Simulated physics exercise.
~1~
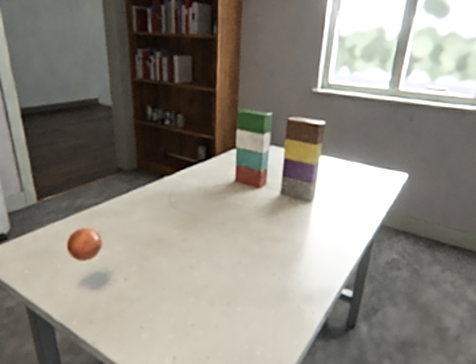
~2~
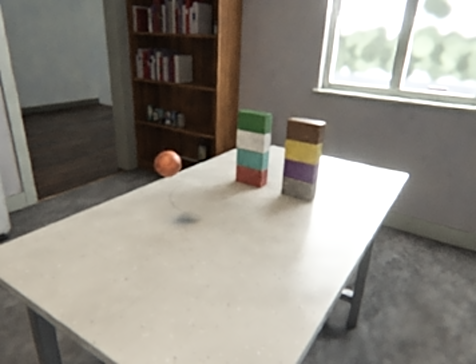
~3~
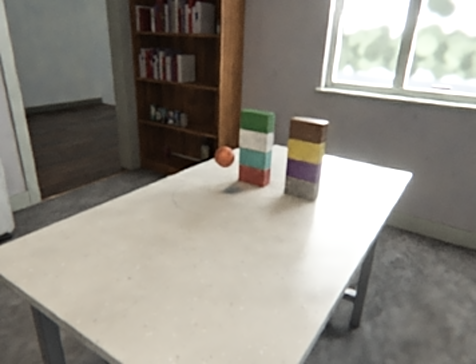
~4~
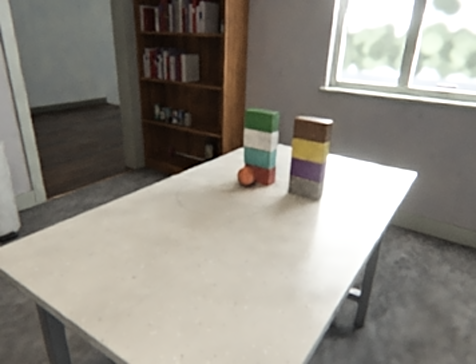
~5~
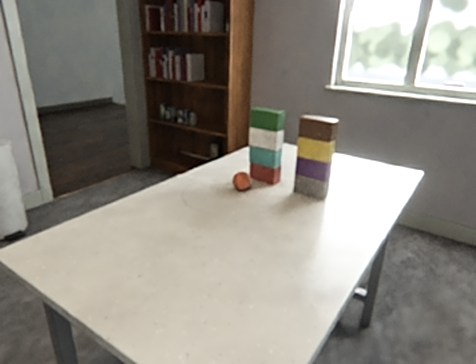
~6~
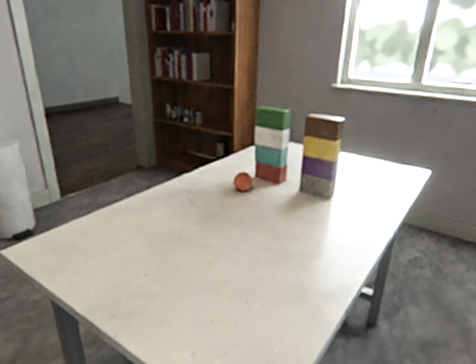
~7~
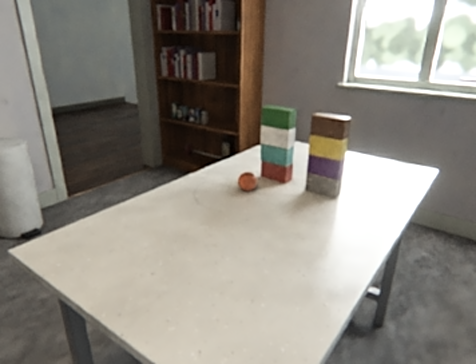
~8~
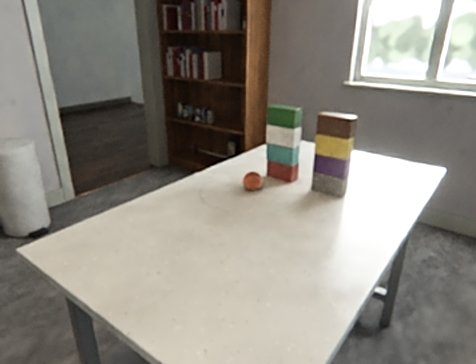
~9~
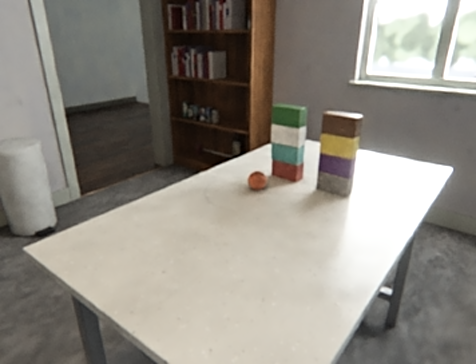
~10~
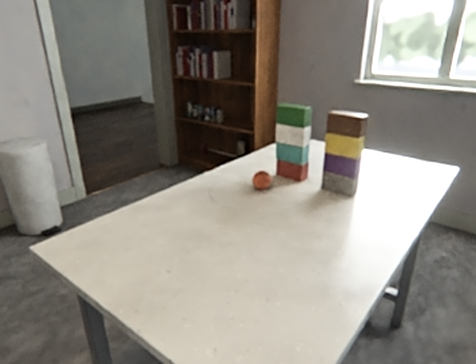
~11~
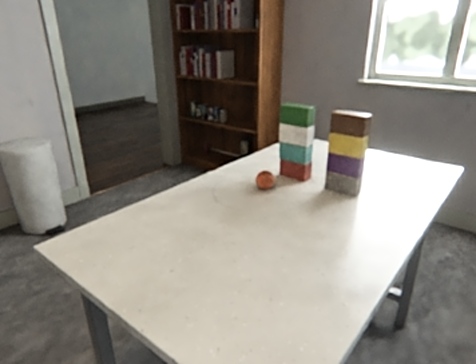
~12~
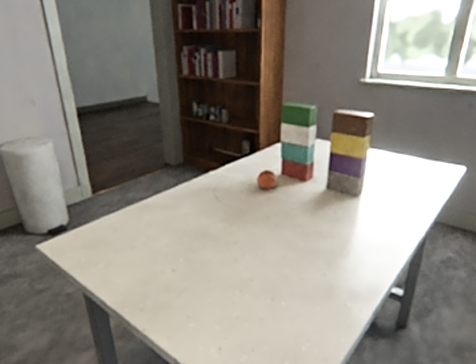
On a white table, an orange ball flies into stacked blocks, which stay standing.
